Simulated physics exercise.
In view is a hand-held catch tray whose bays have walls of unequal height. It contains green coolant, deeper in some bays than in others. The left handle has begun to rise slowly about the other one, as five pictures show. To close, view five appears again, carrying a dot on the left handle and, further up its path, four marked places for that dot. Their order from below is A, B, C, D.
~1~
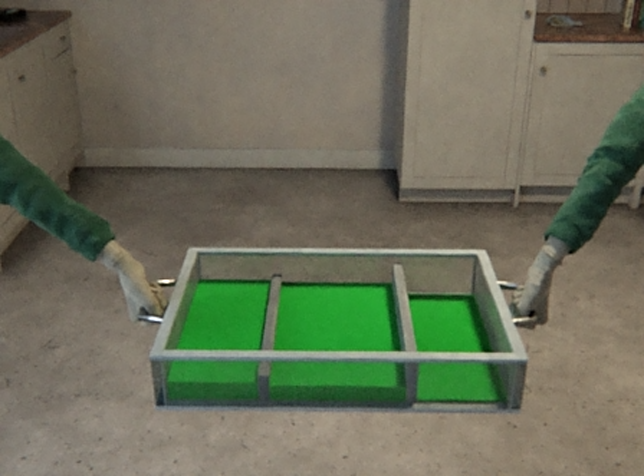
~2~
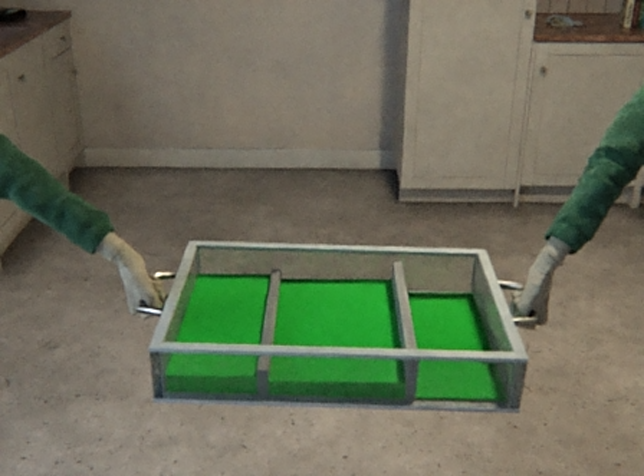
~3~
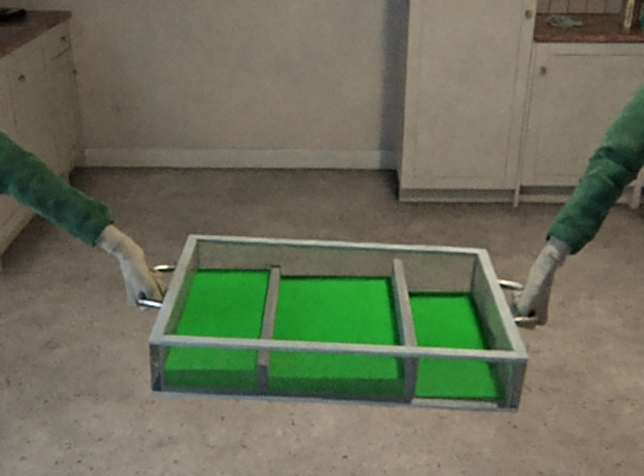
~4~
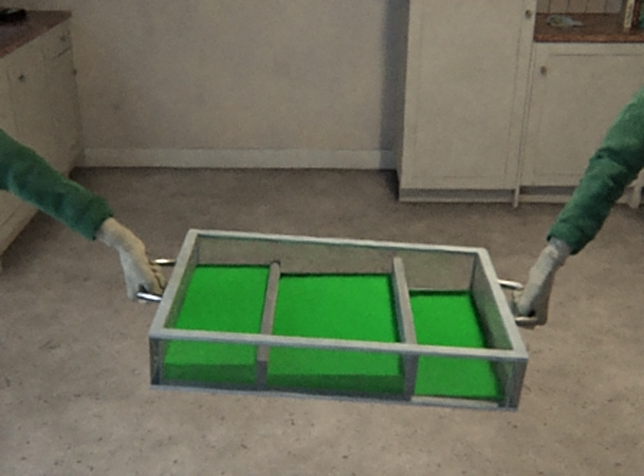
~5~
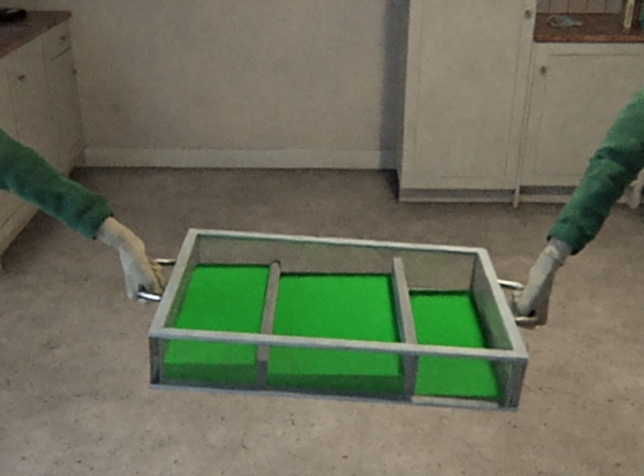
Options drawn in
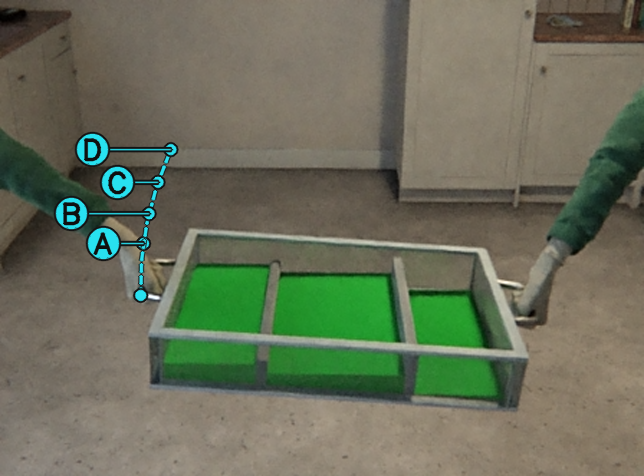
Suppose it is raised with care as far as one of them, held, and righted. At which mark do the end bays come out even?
Stop C does it best.
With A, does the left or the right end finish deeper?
The left end bay.
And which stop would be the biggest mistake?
It is A.
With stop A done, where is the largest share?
It is the middle one.
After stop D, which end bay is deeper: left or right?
The right one.
On the marked copy, A at (143, 243); B at (149, 213); C at (157, 182); D at (170, 149).
With A, the left end bay stands much deeper than the other; nothing spills.
With B, the left end bay stands much deeper than the other; nothing spills.
With C, the two end bays stand about equally deep; nothing spills.
With D, the right end bay stands much deeper than the other; nothing spills.
